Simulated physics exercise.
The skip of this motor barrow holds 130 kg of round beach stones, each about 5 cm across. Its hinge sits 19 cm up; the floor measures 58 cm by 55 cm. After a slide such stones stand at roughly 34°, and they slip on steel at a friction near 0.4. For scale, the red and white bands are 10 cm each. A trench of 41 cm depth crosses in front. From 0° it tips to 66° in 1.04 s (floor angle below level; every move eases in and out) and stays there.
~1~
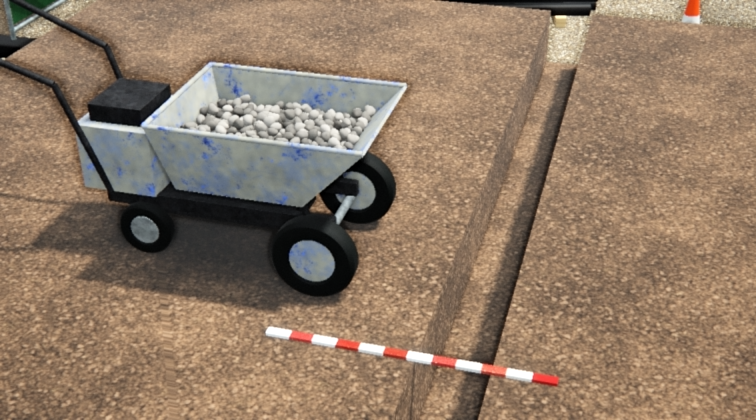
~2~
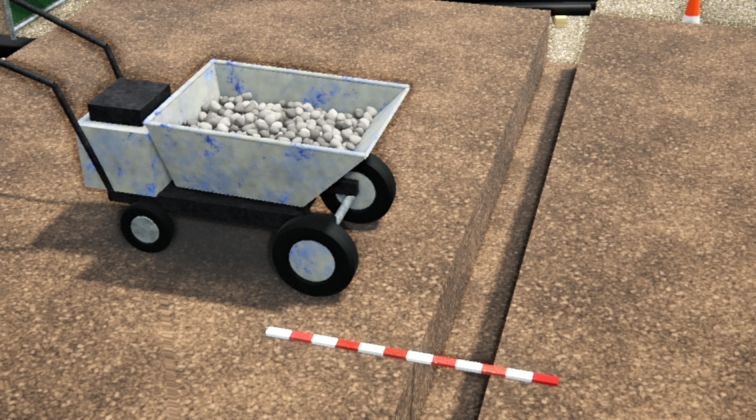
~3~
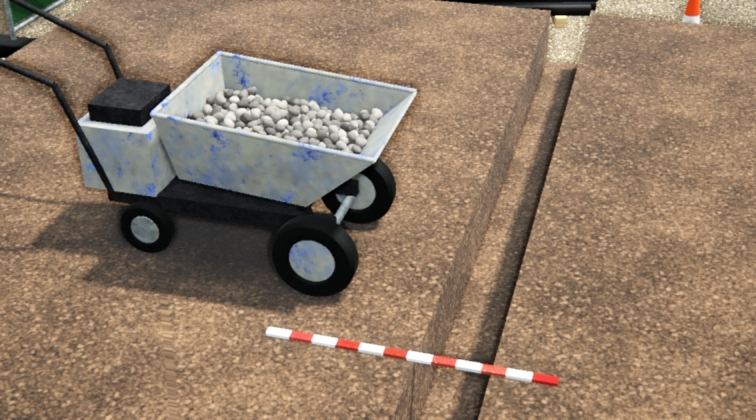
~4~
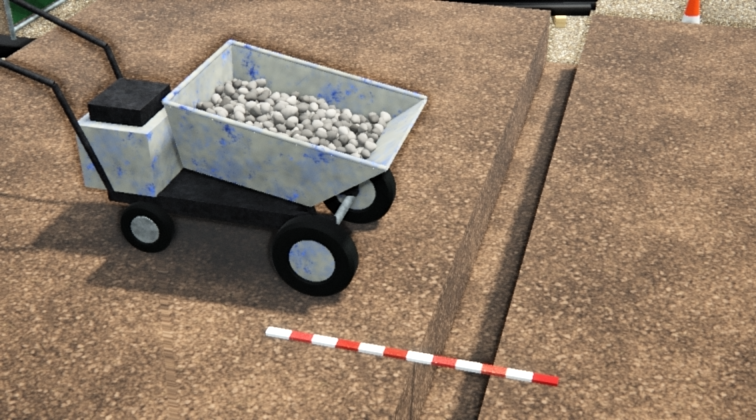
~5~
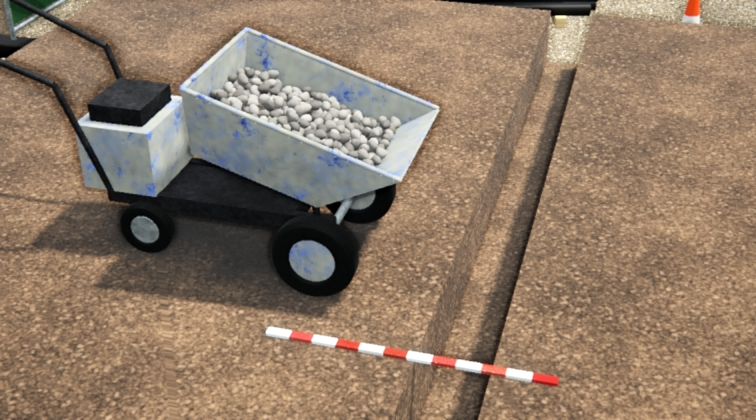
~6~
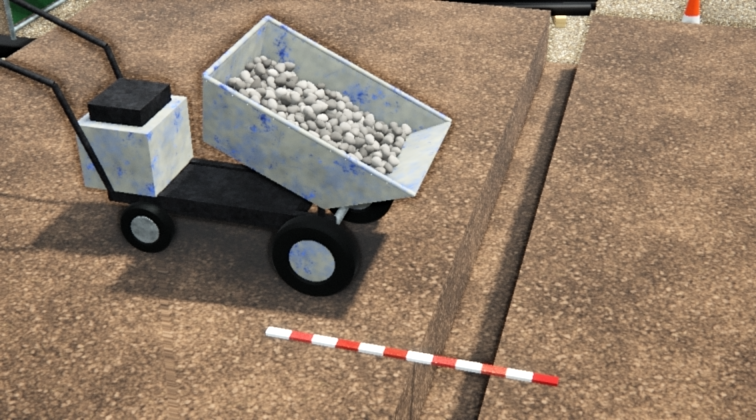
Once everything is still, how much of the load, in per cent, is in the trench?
Some 59 per cent of it.
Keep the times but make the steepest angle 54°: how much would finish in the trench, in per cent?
In that case some 55 per cent.
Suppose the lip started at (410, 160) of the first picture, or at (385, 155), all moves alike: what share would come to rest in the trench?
Near 15 per cent from the first place, 40 from the second.
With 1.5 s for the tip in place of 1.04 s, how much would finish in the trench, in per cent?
In that case some 65 per cent.
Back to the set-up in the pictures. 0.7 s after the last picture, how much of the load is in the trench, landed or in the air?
About 20 per cent by then.
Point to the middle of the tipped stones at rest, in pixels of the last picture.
Near (506, 330).
Then, 0.3 s after the last picture the floor is at 56°, 100 % in the skip; the foremost stones are at (440, 212).
Then, 0.7 s after the last picture the floor is at 66°, 70 % in the skip, 22 % in the trench, 8 % past the trench; the foremost stones are at (546, 288).
Then, 1.0 s after the last picture the floor is at 66°, 23 % in the skip, 38 % in the trench, 39 % past the trench; the foremost stones are at (679, 316).
Then, 3.0 s after the last picture the floor is at 66°, 0 % in the skip, 59 % in the trench, 41 % past the trench; the foremost stones are past the picture's edge.
